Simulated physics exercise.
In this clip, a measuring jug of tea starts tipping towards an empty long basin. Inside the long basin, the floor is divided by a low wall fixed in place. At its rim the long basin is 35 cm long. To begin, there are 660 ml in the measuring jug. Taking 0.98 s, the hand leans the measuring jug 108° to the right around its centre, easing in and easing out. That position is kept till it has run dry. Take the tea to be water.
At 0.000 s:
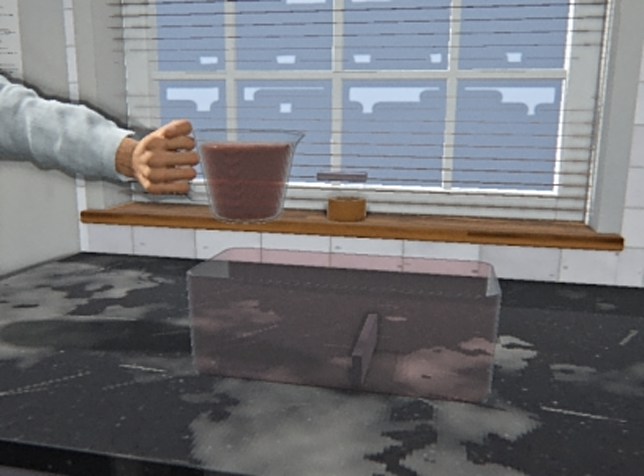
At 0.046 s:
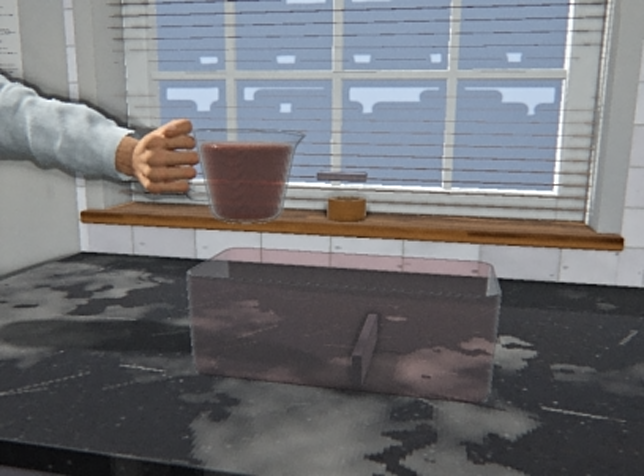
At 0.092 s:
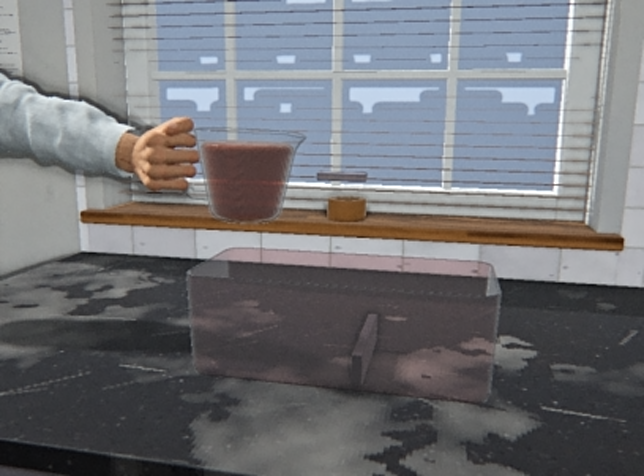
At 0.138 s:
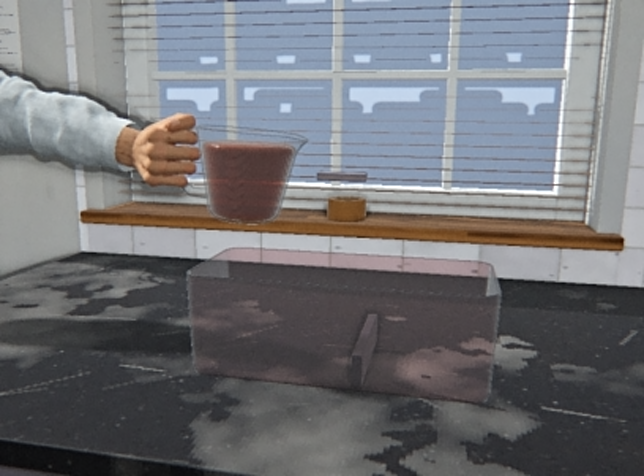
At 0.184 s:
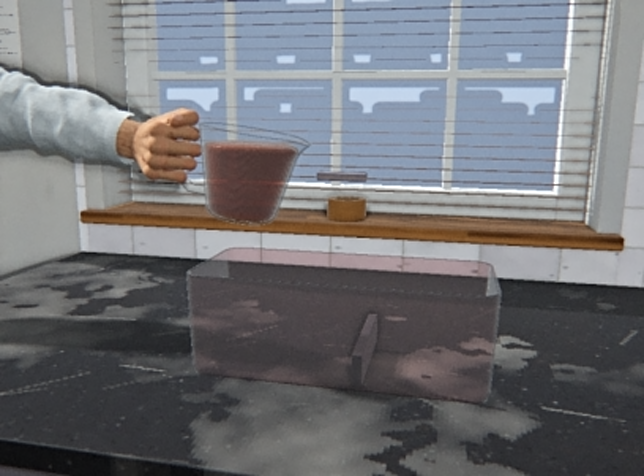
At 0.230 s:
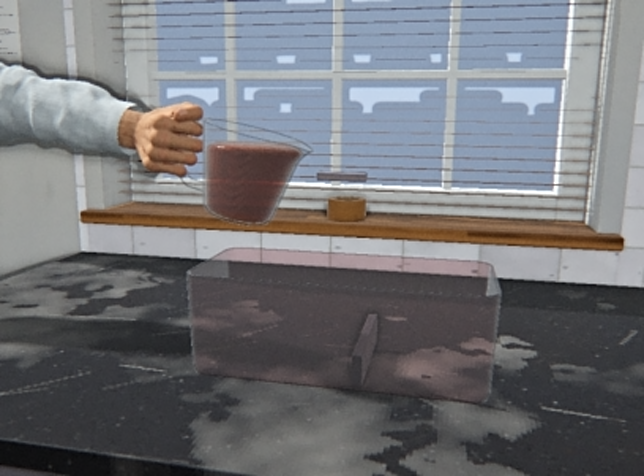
On a black and grey marbled counter before a white-framed window with blinds and a wooden sill, the view is level and close, and the camera stays still. A hand in a pale blue-grey sleeve at the left holds a clear measuring jug of reddish-brown liquid above a long, empty, see-through pinkish basin with a low wall inside. The hand slowly leans the jug slightly to the right, while the basin stays still.
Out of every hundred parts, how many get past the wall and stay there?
About 24 out of 100.
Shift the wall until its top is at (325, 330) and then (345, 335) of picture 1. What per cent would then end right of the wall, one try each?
80 % and 60 %.
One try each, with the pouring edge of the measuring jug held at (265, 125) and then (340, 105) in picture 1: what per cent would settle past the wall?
It comes to 10 per cent, and then 80 per cent.
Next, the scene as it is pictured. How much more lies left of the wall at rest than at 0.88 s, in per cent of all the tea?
Some 10 per cent.
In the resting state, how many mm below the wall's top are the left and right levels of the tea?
The left side gives some 22 mm, the right side some 32 mm.
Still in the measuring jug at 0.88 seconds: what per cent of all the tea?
8 %.
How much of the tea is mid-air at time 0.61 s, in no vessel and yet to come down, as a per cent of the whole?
I'd say close to 22 per cent.
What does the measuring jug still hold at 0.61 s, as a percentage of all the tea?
I'd estimate some 62 % remains.
By 0.61 s the tilt is 73° and 61 per cent is still to pour, 10 is left of the wall and 7 right of it.
By 0.88 s the tilt is 105° and 8 per cent is still to pour, 64 is left of the wall and 21 right of it.
By 1.17 s the tilt is 108° and 0 per cent is still to pour, 75 is left of the wall and 24 right of it.
By 1.48 s the tilt is 108° and 0 per cent is still to pour, 74 is left of the wall and 24 right of it.
At rest 74 per cent lies left of the wall, 24 right of it and 1 outside.
